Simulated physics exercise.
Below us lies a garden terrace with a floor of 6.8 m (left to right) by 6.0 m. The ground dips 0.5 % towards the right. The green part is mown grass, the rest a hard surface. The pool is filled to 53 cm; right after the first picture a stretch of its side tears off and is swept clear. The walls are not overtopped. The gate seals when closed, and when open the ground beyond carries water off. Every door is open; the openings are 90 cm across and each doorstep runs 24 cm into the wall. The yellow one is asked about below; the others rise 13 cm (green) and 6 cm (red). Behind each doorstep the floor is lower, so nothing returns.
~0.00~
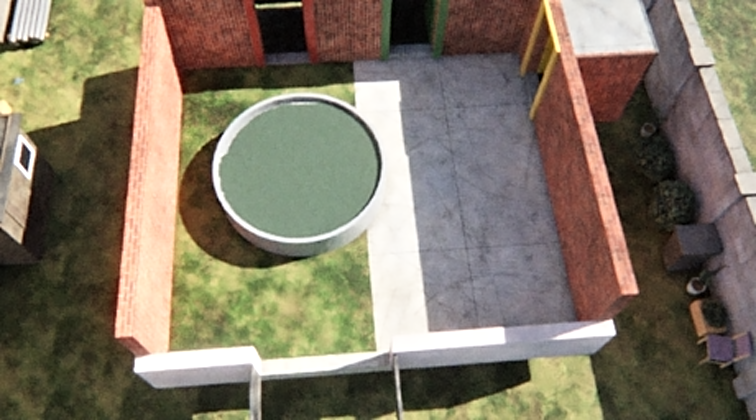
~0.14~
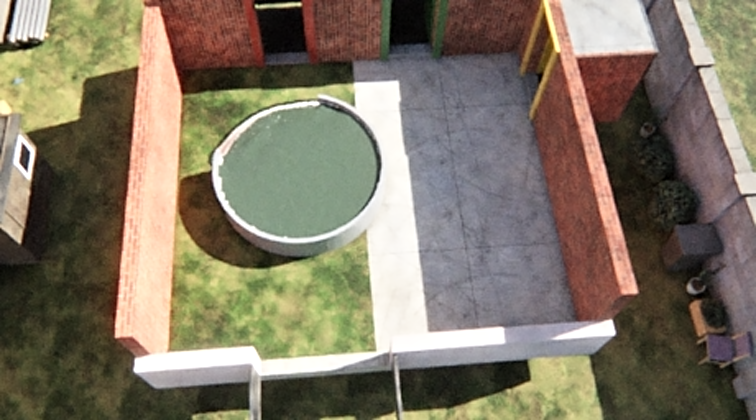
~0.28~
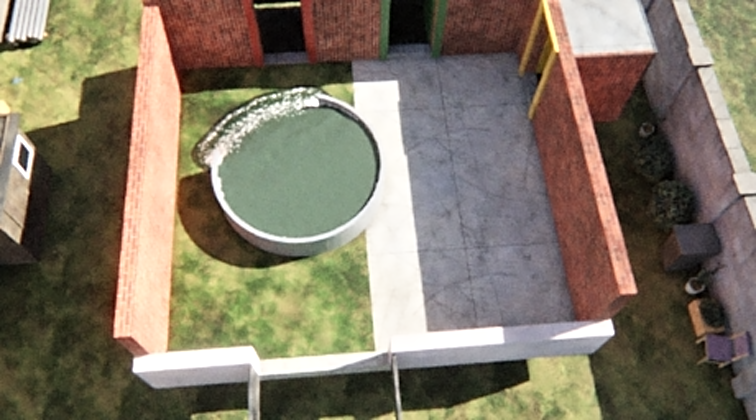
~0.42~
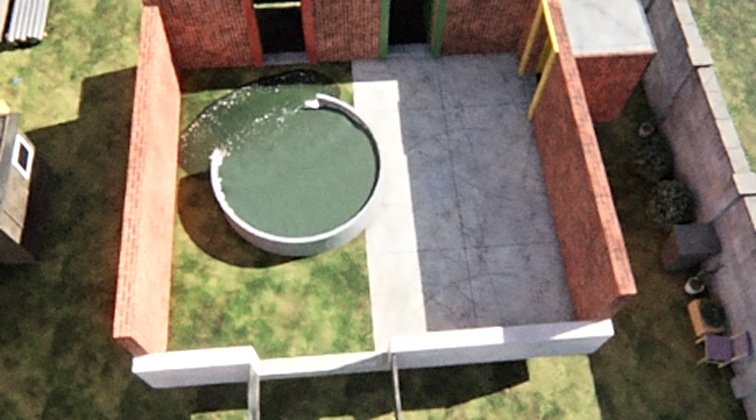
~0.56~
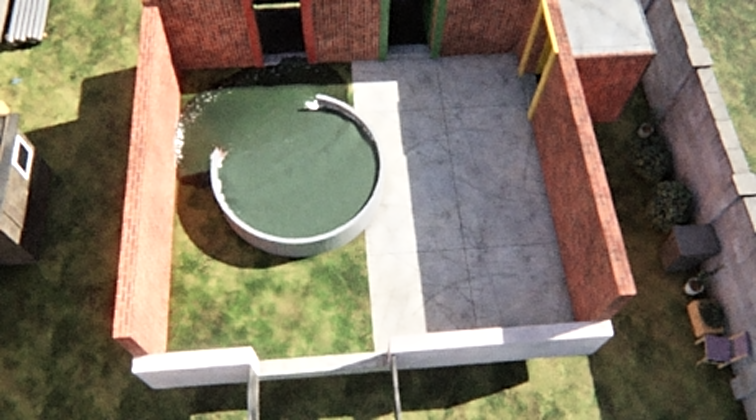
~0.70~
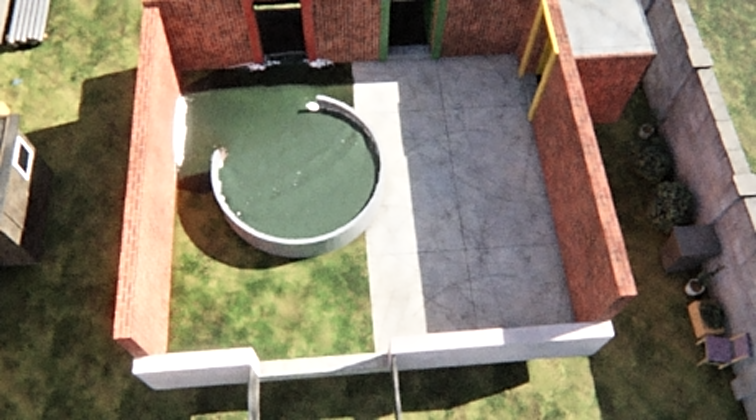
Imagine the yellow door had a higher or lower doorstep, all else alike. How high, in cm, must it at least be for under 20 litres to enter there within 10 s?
It would have to be roughly 11 cm high.
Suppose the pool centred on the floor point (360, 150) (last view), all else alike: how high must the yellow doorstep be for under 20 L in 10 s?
About 11.0 cm.
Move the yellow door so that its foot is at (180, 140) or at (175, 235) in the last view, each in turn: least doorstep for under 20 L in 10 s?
Roughly 26 and 6.5 cm.
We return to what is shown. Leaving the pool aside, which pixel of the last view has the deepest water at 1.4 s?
At about (210, 71).
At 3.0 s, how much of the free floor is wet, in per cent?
About 30 per cent.
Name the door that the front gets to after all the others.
Last comes the yellow one.
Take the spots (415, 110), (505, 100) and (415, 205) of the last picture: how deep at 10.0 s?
Roughly 3, 8 and 4 cm, in turn.
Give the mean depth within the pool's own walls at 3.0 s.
Roughly 22 cm on average.
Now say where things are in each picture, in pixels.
The first picture shows still water, 53 cm deep, in the pool at (301, 166); the yellow door at (539, 62) is dry.
In the second picture, the gap is on the far side, the front 0.3 m out at (214, 154); the back of the pool holds 53 cm.
In the third picture, the gap is on the far side, the front 0.6 m out at (197, 150); the back of the pool holds 53 cm.
In the fourth picture, water pours out on the far side and has run 1.0 m, to (303, 72); about 8 cm deep outside, 53 cm at the back.
In the fifth picture, the gap is on the far side, the front 1.3 m out at (290, 59); the back of the pool holds 53 cm.
In the sixth picture, the gap is on the far side, the front 1.7 m out at (181, 94); the back of the pool holds 53 cm; the yellow door at (538, 64), 5.2 m from the gap, is still 3.5 m from the nearest water.
After 1.4 s water covers 20 % of the floor, deepest (50 cm) near (210, 71); it has not reached the yellow door.
After 3.0 s water covers 30 % of the floor, deepest (33 cm) near (190, 109); it has not reached the yellow door.
After 10.0 s water covers 95 % of the floor, deepest (15 cm) near (182, 72); 8 cm at the yellow door, 4 litres in over its 14 cm doorstep.
At the yellow door as built, the water arrived by 4.4 s and peaked near 17 cm at 5.0 s.
Run again over the same 10 s with other heights there, 35 litres in over 9.5 cm, 8 litres over 13 cm. The limit of 20 litres is kept from about 11 cm up.
